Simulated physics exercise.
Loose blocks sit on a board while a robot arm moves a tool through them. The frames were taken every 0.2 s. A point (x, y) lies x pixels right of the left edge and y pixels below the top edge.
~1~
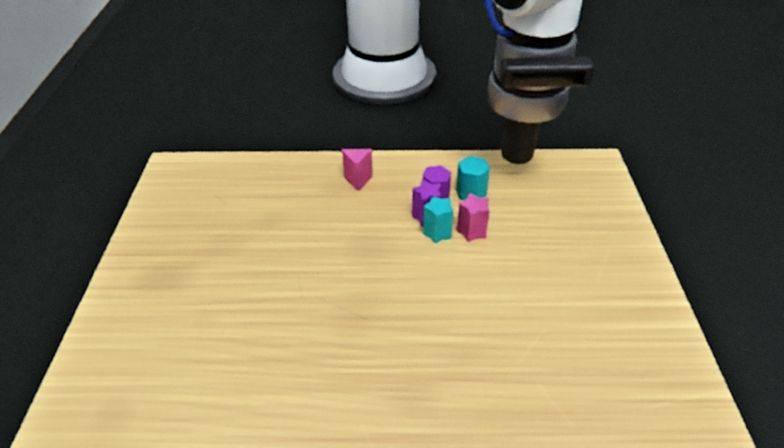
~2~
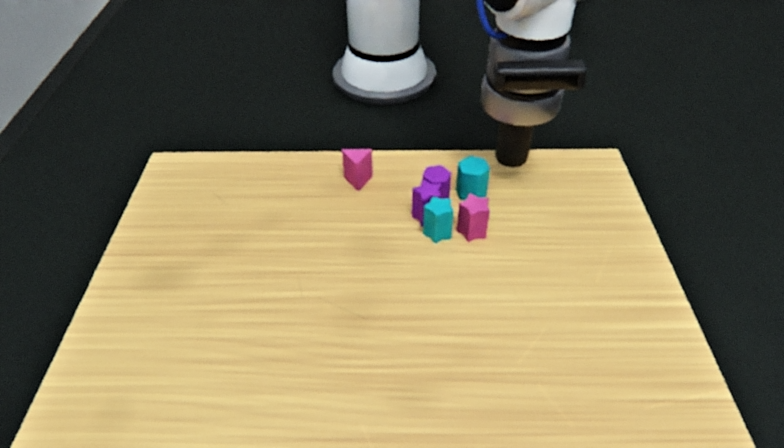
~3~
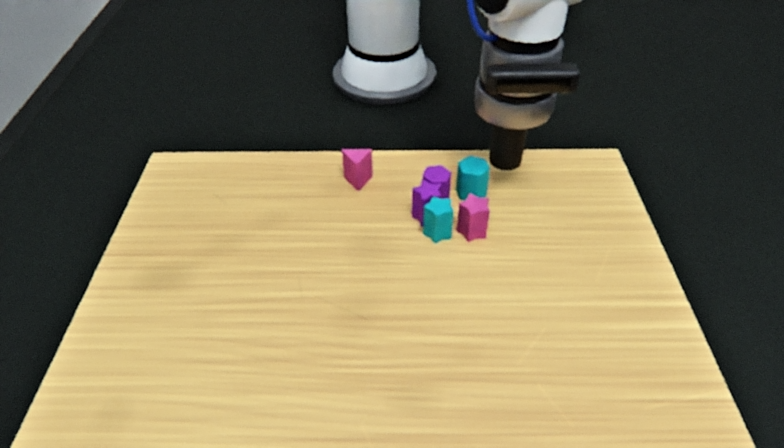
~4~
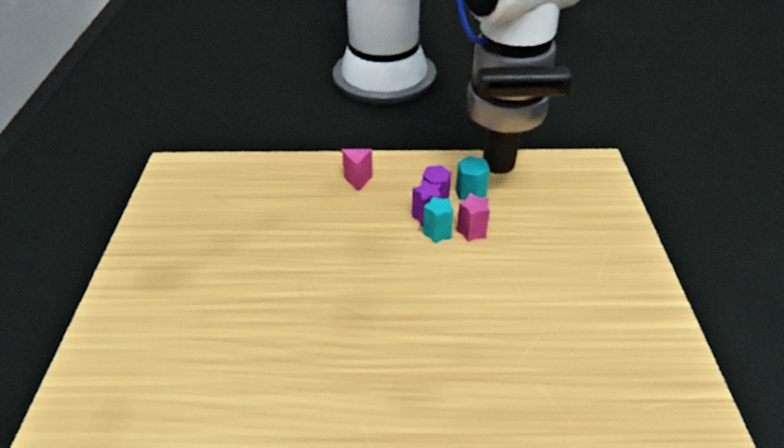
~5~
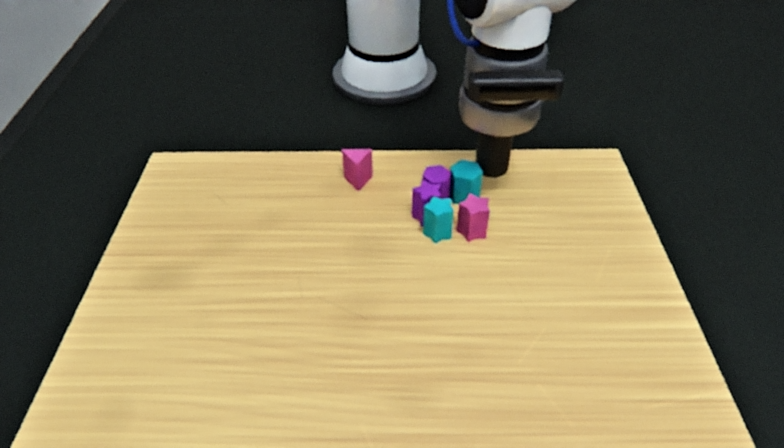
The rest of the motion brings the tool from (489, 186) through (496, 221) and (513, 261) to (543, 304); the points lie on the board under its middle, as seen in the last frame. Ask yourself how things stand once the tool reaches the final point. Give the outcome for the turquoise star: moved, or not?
At the end of the path, it will still be in place.
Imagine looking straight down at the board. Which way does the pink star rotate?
From above, clockwise.
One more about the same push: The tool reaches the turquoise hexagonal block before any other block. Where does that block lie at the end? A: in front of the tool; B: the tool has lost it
B: The tool has lost it.
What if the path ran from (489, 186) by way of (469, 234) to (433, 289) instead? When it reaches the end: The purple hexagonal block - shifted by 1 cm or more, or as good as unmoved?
It moves.
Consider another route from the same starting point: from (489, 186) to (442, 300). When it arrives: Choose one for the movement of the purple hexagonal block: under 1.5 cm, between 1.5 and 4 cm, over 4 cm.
Of the three bands, it's 1.5 to 4 cm.
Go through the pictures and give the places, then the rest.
In the first frame, tool's lower end at (517, 156); purple hexagonal block at (437, 173); turquoise star at (440, 205); turquoise hexagonal block at (474, 165); pink star at (476, 204).
In the second frame, tool at (511, 159); blocks still.
In the third frame, tool at (505, 162); blocks still.
In the fourth frame, tool at (498, 165); blocks still.
In the fifth frame, tool at (491, 168); purple hexagonal block at (437, 173); turquoise star at (440, 205); turquoise hexagonal block at (467, 169); pink star at (476, 204).
On the path given first. One third of the way, tool at (499, 204); purple hexagonal block at (433, 174); turquoise hexagonal block at (462, 179), turned 55° clockwise; pink star at (475, 206), turned 15° clockwise.
Two thirds of the way, tool at (517, 243); purple hexagonal block at (433, 174); turquoise hexagonal block at (462, 179), turned 55° clockwise; pink star at (477, 212), turned 70° clockwise.
At the end, tool at (547, 287); purple hexagonal block at (433, 174); turquoise star still; turquoise hexagonal block at (462, 179), turned 55° clockwise; pink star at (477, 212), turned 70° clockwise.
